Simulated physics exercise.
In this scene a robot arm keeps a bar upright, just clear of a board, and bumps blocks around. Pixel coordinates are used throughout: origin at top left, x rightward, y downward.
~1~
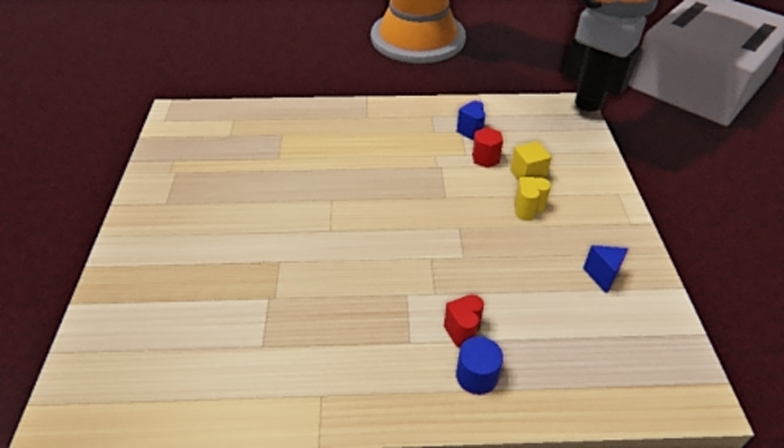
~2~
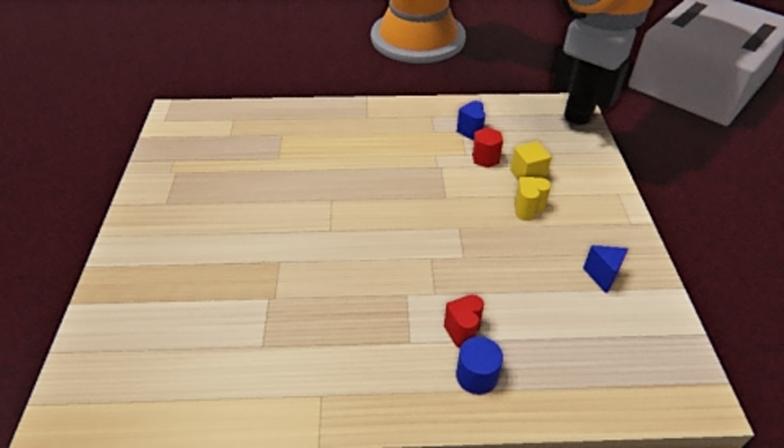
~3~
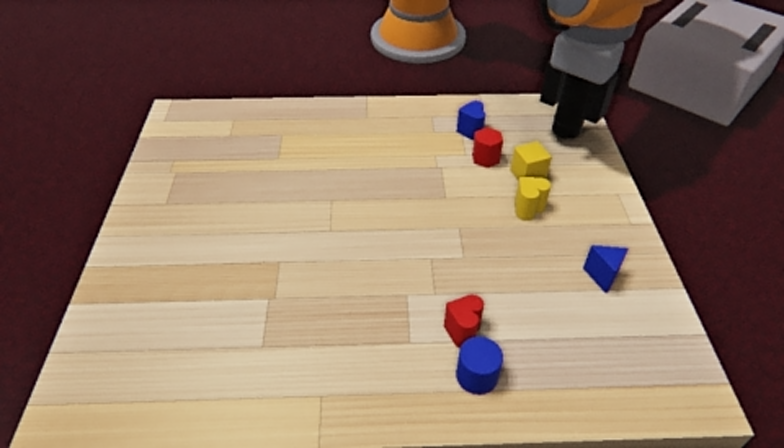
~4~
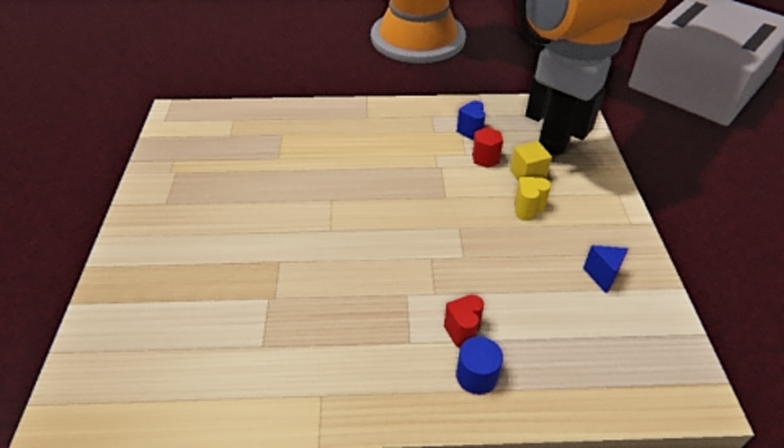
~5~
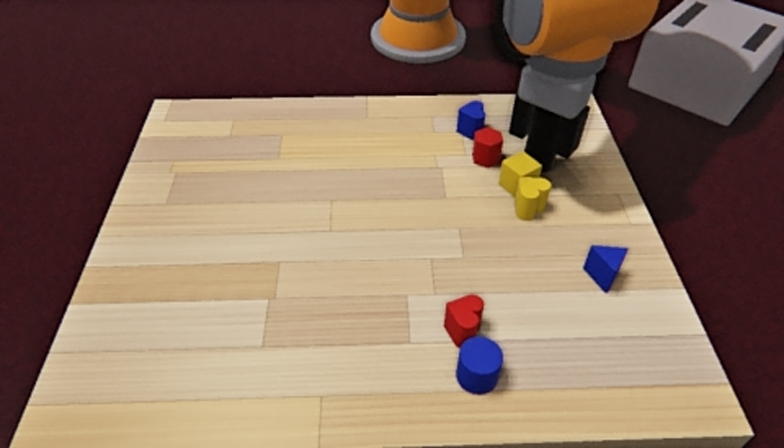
A robot arm moves in over the wooden board and nudges the yellow square block left.
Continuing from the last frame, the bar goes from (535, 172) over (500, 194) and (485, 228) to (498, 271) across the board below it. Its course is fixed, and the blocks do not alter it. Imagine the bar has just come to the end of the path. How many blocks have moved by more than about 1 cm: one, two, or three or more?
Counting only shifts above 1 cm, I get one block.
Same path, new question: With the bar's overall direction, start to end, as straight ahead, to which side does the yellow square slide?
It heads right.
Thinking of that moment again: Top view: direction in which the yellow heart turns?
From the top: Counterclockwise.
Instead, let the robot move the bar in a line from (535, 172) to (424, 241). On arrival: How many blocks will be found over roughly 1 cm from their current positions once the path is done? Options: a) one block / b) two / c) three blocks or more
a
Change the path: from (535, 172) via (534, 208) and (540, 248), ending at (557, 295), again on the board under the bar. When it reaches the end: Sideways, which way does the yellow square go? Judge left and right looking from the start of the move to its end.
Taking start-to-end as forward, the block's sideways shift goes to the right.
The first path, step by step. One third of the way, bar at (502, 186); yellow square at (490, 188), turned 25° anticlockwise; yellow heart at (533, 188), turned 25° anticlockwise.
Two thirds of the way, bar at (487, 220); yellow square at (465, 220); yellow heart at (533, 188), turned 25° anticlockwise.
At the end, bar at (499, 262); red hexagon in place; yellow square at (459, 228), turned 25° clockwise; yellow heart at (533, 188), turned 25° anticlockwise.
